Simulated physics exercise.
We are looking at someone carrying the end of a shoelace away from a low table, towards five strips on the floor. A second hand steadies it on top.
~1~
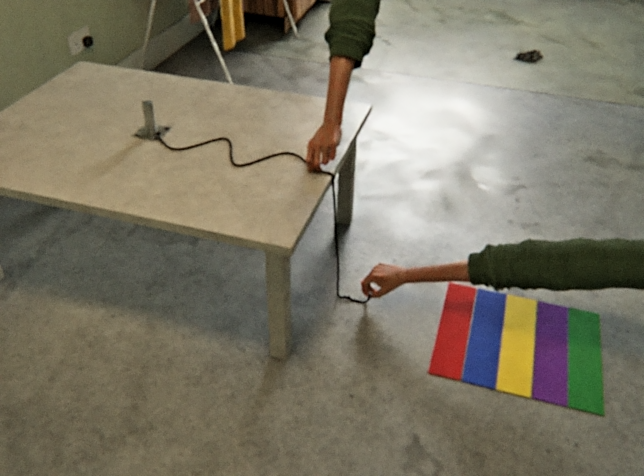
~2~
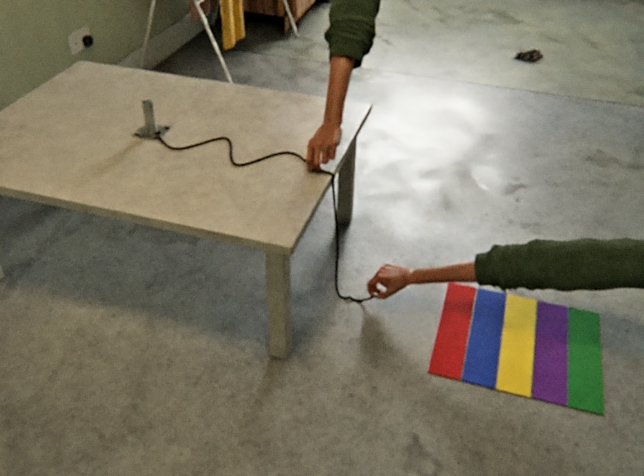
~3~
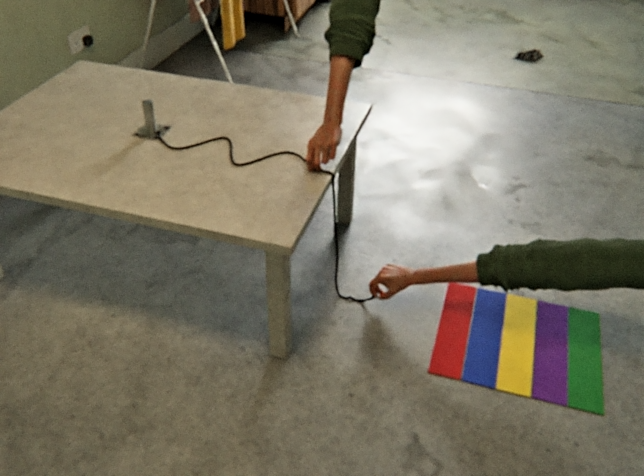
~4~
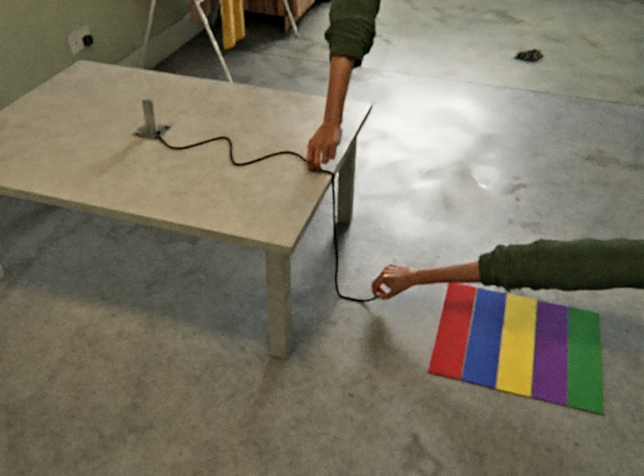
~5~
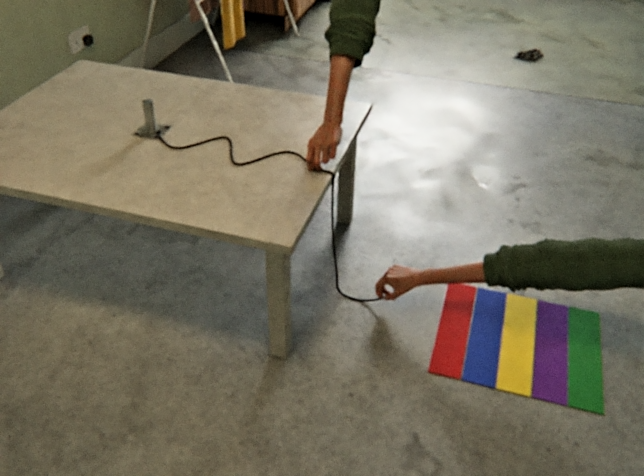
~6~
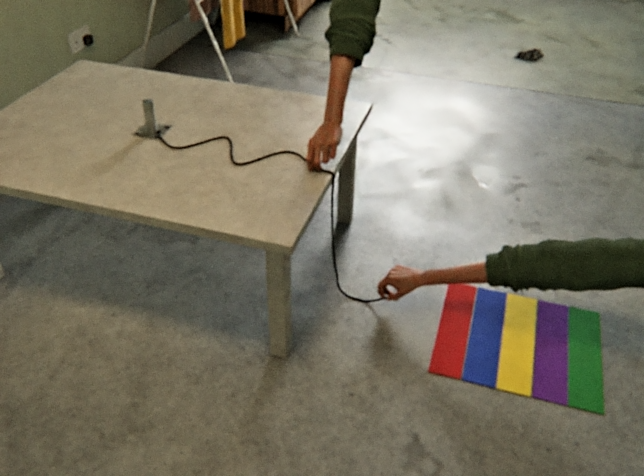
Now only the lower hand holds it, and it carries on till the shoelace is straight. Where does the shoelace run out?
It gets as far as the purple strip.
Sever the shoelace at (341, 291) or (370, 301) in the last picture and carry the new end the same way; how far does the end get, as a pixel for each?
About (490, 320) and (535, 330).
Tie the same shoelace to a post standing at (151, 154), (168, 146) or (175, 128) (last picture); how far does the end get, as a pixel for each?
The places are (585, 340), (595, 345) and (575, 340).
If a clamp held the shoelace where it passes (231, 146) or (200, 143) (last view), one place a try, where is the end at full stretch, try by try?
Try by try, around (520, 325) and (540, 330).
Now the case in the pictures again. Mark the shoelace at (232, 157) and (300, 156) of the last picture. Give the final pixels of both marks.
The first at (278, 158), the second at (356, 191).
A little later, end near (494, 321); over blue.
Next, end near (535, 330); over yellow.
When it is tight, end near (558, 335); over purple. The purple one.
